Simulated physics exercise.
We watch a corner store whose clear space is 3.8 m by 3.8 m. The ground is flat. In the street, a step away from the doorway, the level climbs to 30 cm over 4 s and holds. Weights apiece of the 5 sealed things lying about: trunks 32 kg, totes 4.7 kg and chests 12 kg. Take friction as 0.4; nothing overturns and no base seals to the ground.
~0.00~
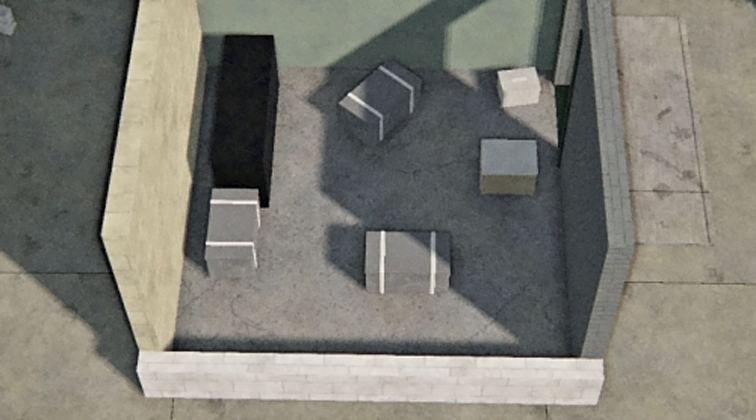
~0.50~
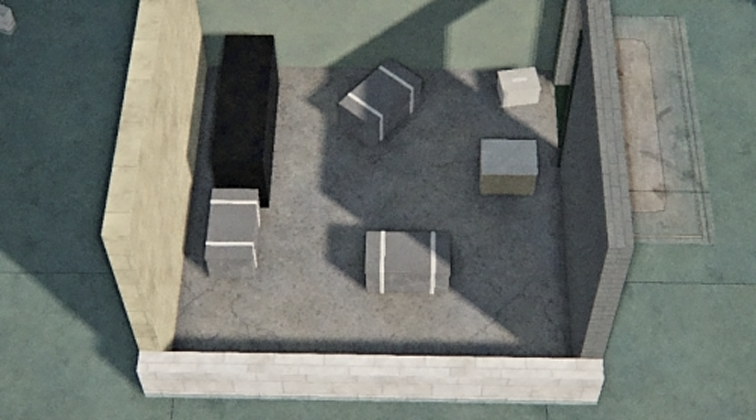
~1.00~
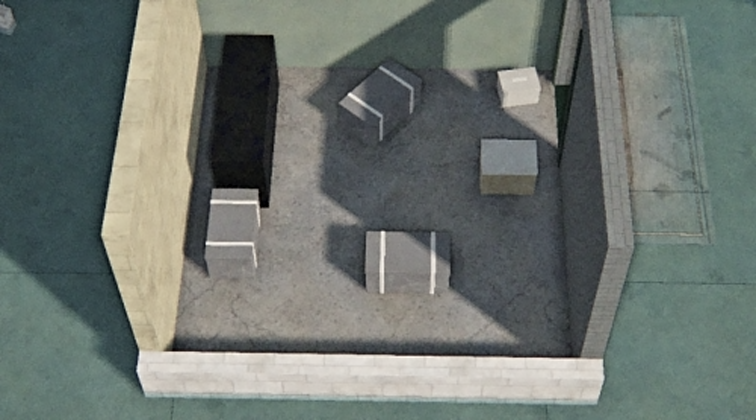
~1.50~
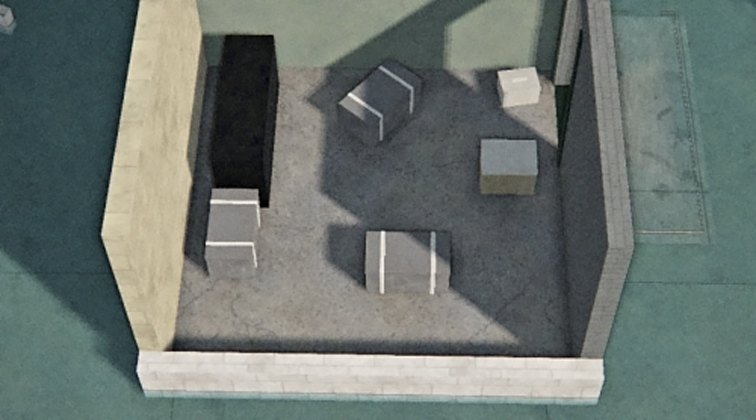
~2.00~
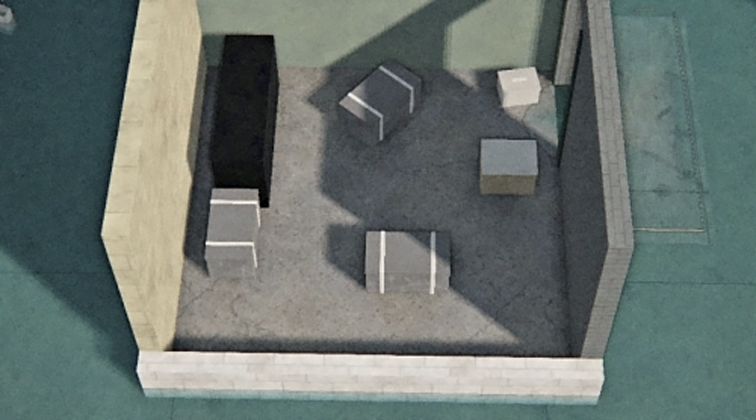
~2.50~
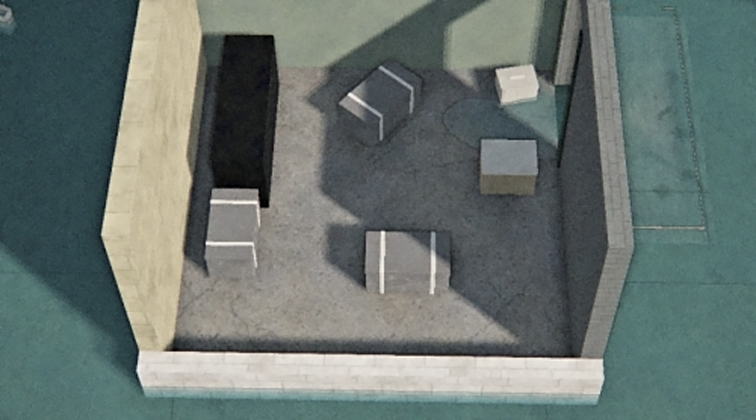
The video shows a small walled room seen from above, with boxes and a tall black block on its floor, as greenish water spreads over the ground outside and then appears inside near the small white box, which barely shifts.
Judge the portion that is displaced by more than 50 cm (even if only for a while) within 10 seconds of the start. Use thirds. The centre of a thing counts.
It is from one to two thirds.
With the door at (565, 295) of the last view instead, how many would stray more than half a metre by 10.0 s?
In that case 3 of them.
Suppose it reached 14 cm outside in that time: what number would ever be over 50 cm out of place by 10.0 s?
Then 1.
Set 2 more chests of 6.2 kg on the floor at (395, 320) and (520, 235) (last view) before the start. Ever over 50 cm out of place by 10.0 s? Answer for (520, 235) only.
It is under.
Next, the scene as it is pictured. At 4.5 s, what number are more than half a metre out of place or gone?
2 of them.
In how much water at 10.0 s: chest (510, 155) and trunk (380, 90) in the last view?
About 7 and 17 cm.
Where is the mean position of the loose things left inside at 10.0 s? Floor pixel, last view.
Near (377, 278).
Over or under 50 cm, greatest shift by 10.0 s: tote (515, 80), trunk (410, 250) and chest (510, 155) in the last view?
In that order: Over, under, short of it.
After 3.5 s 0 of 5 are over 50 cm from their spots; 0 afloat.
After 4.5 s 2 of 5 are over 50 cm from their spots; 1 afloat.
After 7.0 s 2 of 5 are over 50 cm from their spots; 2 afloat.
After 10.0 s 3 of 5 are over 50 cm from their spots, and 3 have been at some point; 4 afloat.
